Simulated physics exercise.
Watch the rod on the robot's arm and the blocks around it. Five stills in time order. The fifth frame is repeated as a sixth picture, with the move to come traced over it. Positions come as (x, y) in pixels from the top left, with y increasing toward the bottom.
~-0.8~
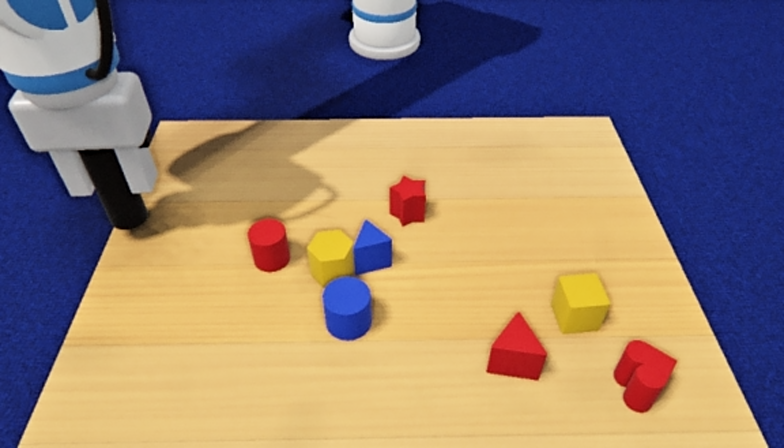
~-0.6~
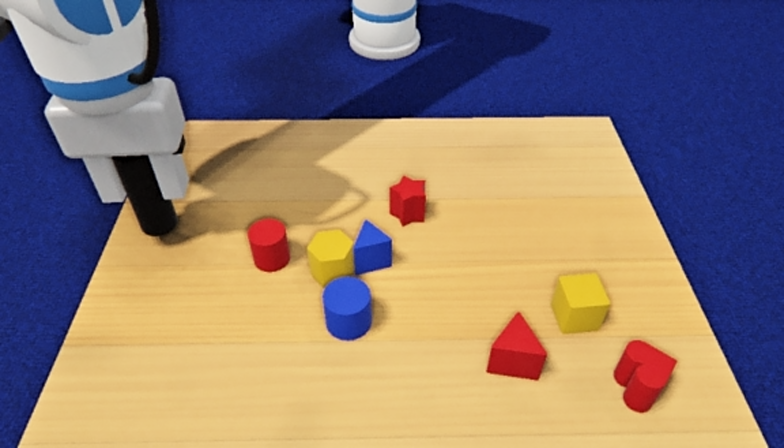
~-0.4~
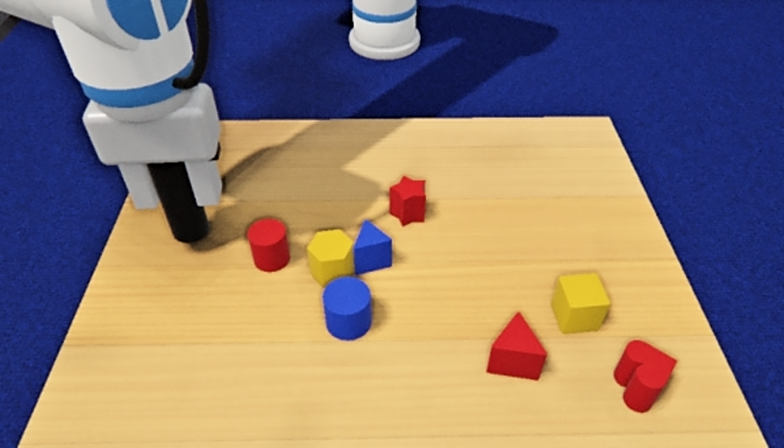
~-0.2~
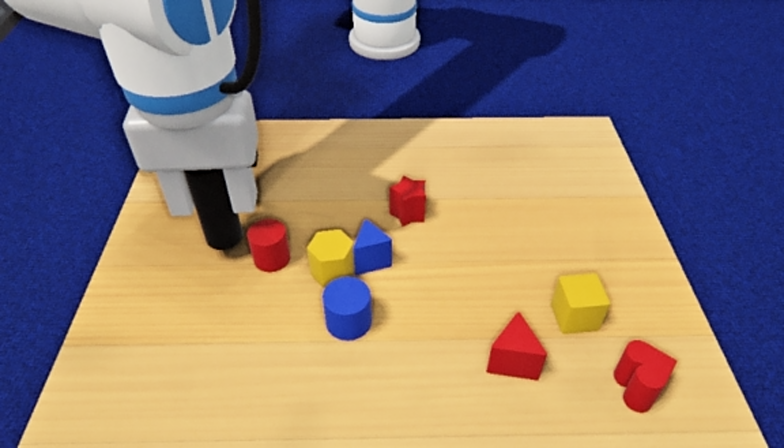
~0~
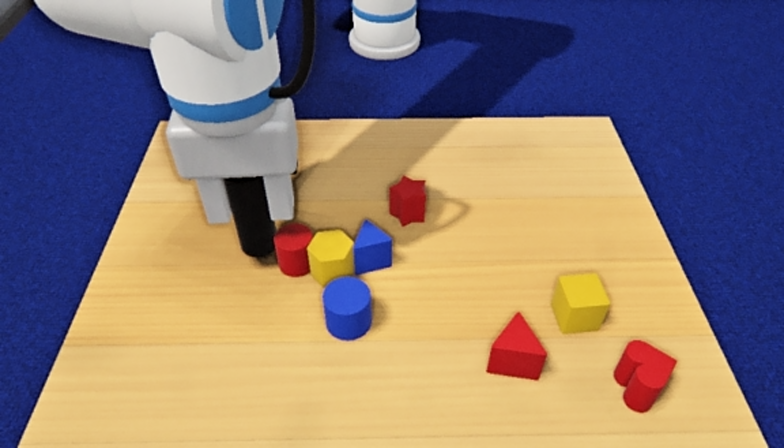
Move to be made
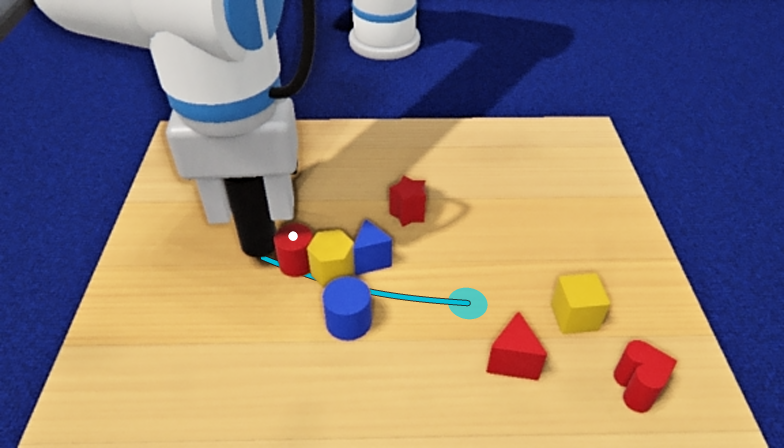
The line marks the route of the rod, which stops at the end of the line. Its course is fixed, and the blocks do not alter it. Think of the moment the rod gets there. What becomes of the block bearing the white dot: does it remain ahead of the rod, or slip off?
It stays on the rod's front.
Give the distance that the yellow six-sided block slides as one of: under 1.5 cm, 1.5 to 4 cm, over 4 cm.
Displacement: Past 4 cm.
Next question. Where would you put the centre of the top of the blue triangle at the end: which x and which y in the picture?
The centre of its top will be at (392, 235).
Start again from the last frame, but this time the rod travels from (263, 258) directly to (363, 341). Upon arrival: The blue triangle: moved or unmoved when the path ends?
It is moved off its spot.
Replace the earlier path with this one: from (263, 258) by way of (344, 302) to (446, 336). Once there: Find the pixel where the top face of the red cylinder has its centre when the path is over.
Answer: (469, 281).
Drawn move, from (263, 258) over (324, 280) and (394, 296) to (468, 303); the dot is on the red cylinder.
What follows on the original path. One third of the way, rod at (323, 267); red cylinder at (359, 261); yellow six-sided block at (401, 265), turned 25° anticlockwise; blue triangle at (392, 235), turned 80° anticlockwise.
Two thirds of the way, rod at (395, 283); red cylinder at (435, 272); yellow six-sided block at (477, 273), turned 15° anticlockwise; blue triangle at (392, 235), turned 80° anticlockwise.
At the end, rod at (470, 290); red cylinder at (513, 277); yellow six-sided block at (553, 271), turned 35° anticlockwise; blue triangle at (392, 235), turned 80° anticlockwise; yellow square piece at (597, 289), turned 25° clockwise.
